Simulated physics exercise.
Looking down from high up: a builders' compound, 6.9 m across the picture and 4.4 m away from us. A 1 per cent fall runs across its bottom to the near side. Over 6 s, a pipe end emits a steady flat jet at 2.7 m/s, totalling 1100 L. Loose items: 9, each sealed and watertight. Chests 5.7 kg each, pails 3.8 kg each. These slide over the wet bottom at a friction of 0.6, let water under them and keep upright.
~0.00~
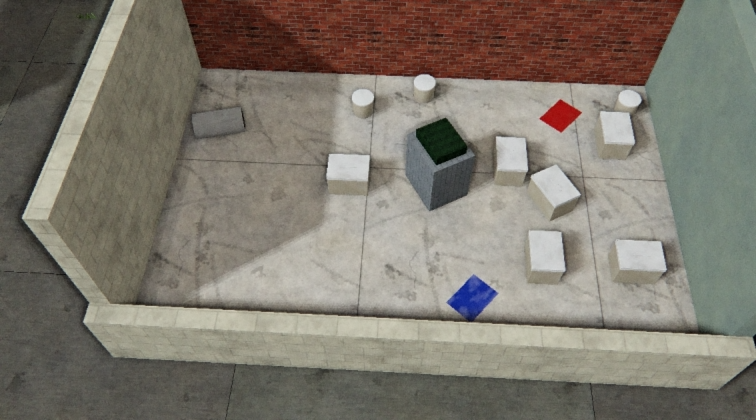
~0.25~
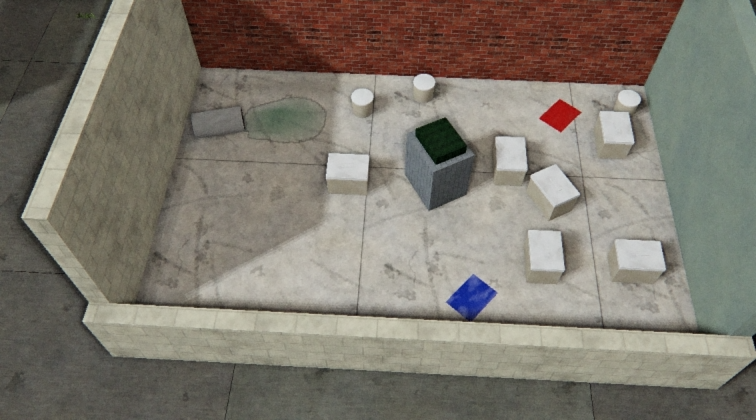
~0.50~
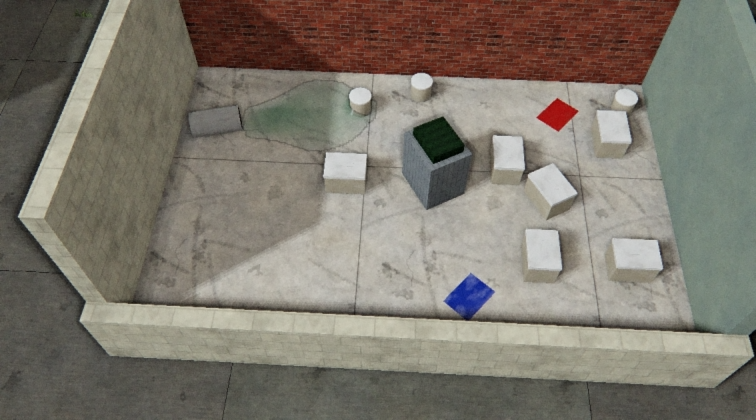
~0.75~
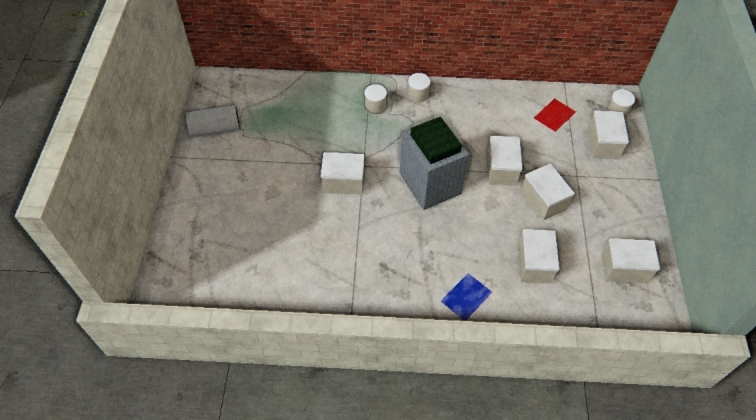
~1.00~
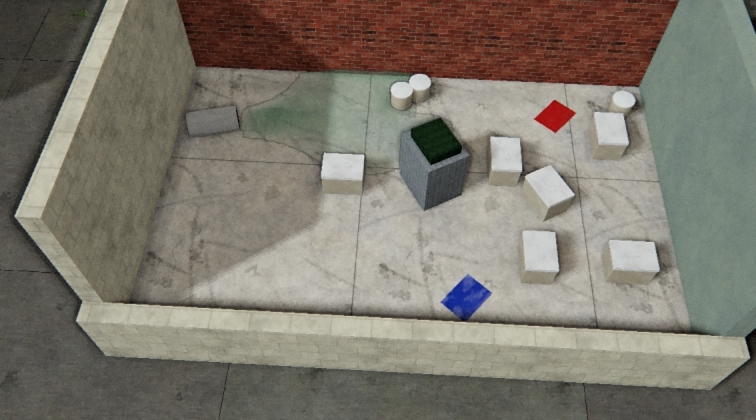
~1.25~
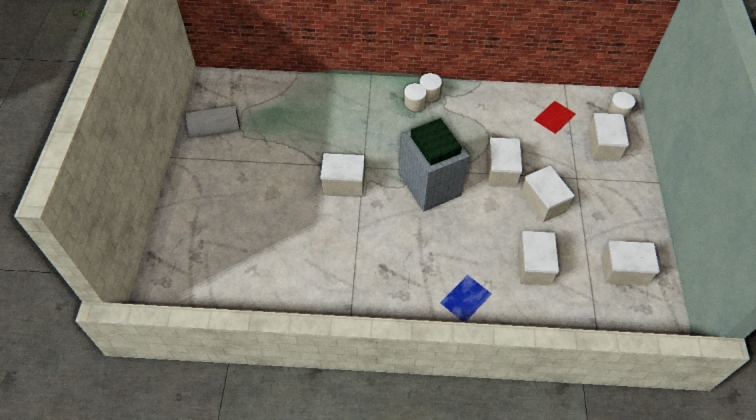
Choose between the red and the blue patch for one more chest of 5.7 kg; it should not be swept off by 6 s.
The blue patch is the one to use.
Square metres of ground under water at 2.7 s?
That flooded area is roughly 11.5 m2.
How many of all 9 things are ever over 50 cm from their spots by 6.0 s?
Total: 5.
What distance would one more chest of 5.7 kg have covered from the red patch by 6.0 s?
Roughly 250 cm.
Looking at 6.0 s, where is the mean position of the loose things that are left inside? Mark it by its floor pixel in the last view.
Mean position approx. (550, 247).
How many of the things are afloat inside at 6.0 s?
At that time the total is 4.
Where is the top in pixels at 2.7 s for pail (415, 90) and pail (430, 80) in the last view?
Somewhere about (552, 133) and (573, 127).
After 1.8 s on red it would be 0 cm off in 0 cm of water; on blue it would be 0 cm off in 0 cm of water.
After 2.7 s on red it would be 50 cm off in 5 cm of water; on blue it would be 0 cm off in 0 cm of water.
After 4.2 s on red it would be 99 cm off in 12 cm of water; on blue it would be 0 cm off in 0 cm of water.
After 6.0 s on red it would be 249 cm off in 4 cm of water; on blue it would be 0 cm off in 1 cm of water.
